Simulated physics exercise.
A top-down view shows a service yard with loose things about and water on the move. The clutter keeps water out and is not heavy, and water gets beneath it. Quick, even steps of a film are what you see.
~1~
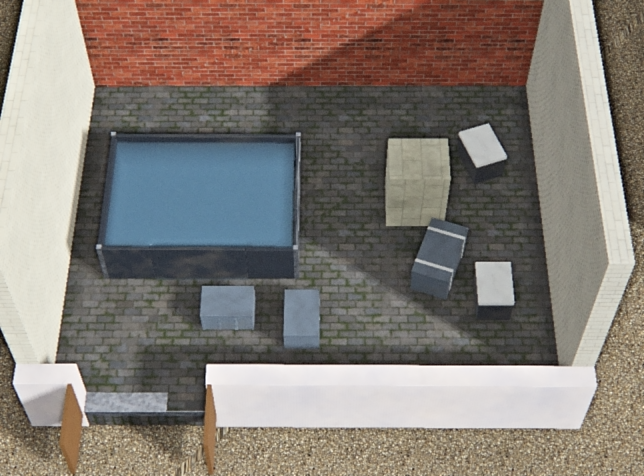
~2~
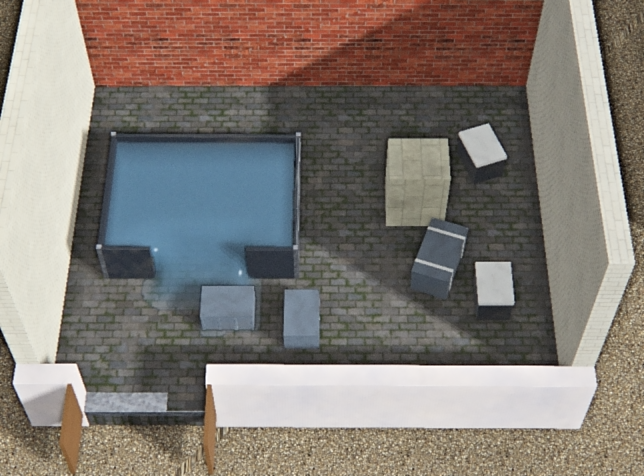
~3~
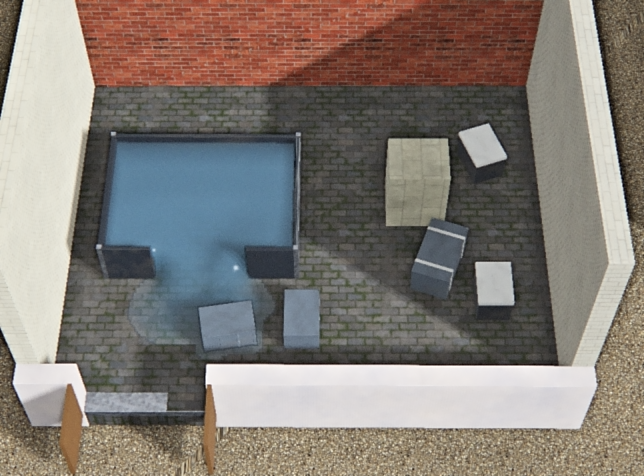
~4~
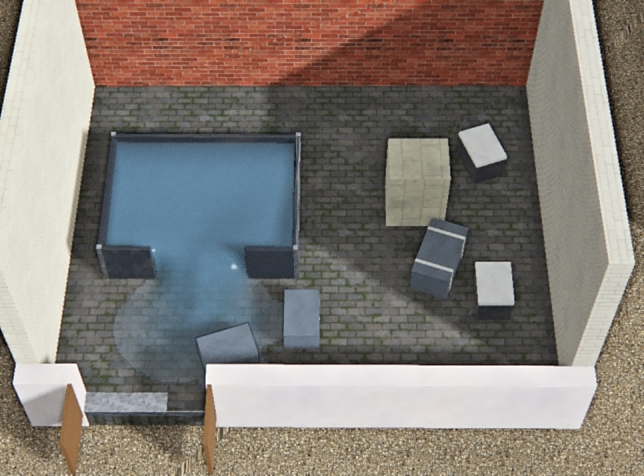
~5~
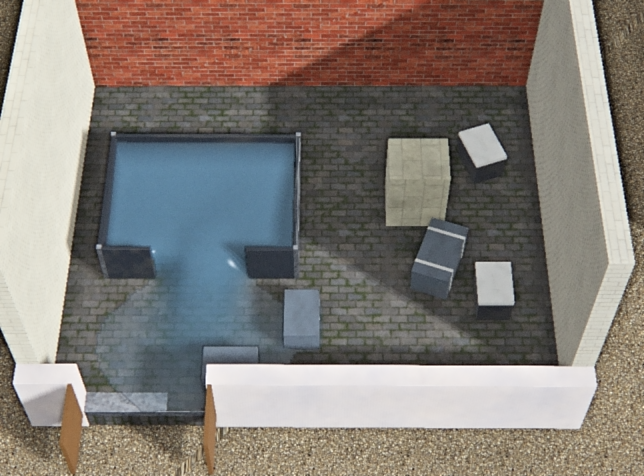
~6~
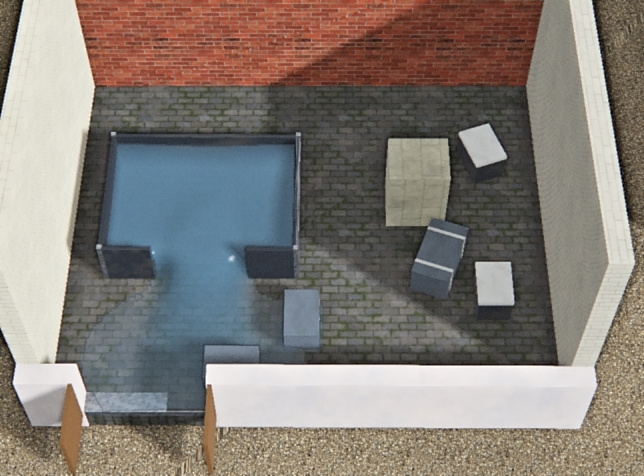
Water poured through a gap in the front of a raised pool and pushed a gray-blue crate across the paving to the low white wall, then spread toward the gateway while the other boxes stayed put.
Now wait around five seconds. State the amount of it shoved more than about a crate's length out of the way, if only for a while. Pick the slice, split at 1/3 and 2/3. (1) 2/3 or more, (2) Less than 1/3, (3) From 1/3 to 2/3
(3) From 1/3 to 2/3.
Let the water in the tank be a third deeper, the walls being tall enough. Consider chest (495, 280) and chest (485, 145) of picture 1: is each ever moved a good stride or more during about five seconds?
Lab note, in sequence: Reached that mark / stayed below that mark.
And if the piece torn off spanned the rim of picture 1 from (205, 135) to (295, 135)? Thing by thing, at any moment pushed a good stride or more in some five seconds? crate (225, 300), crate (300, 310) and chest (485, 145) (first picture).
Working through them in order, the first not displaced that far, the second not displaced that far and the last gets shoved clear.
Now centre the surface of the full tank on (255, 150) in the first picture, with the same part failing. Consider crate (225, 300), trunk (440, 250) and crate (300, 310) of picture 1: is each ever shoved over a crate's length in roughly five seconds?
Result per object - went far, stayed close, went far.
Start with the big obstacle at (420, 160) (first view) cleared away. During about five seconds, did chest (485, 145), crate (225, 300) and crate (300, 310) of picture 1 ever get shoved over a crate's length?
As listed: Less than that, shifted that much, swept aside.
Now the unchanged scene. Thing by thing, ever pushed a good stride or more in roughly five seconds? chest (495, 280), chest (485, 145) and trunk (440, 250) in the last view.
As listed: Never so far, never so far, less than that.
A moment on, 1 of 5 are well off their spots; 1 afloat.
Next, 1 of 5 are well off their spots; 1 afloat.
Later, 2 of 5 are well off their spots; 2 afloat.
In the end, 2 of 5 are well off their spots, and 2 have been at some point; 1 afloat.
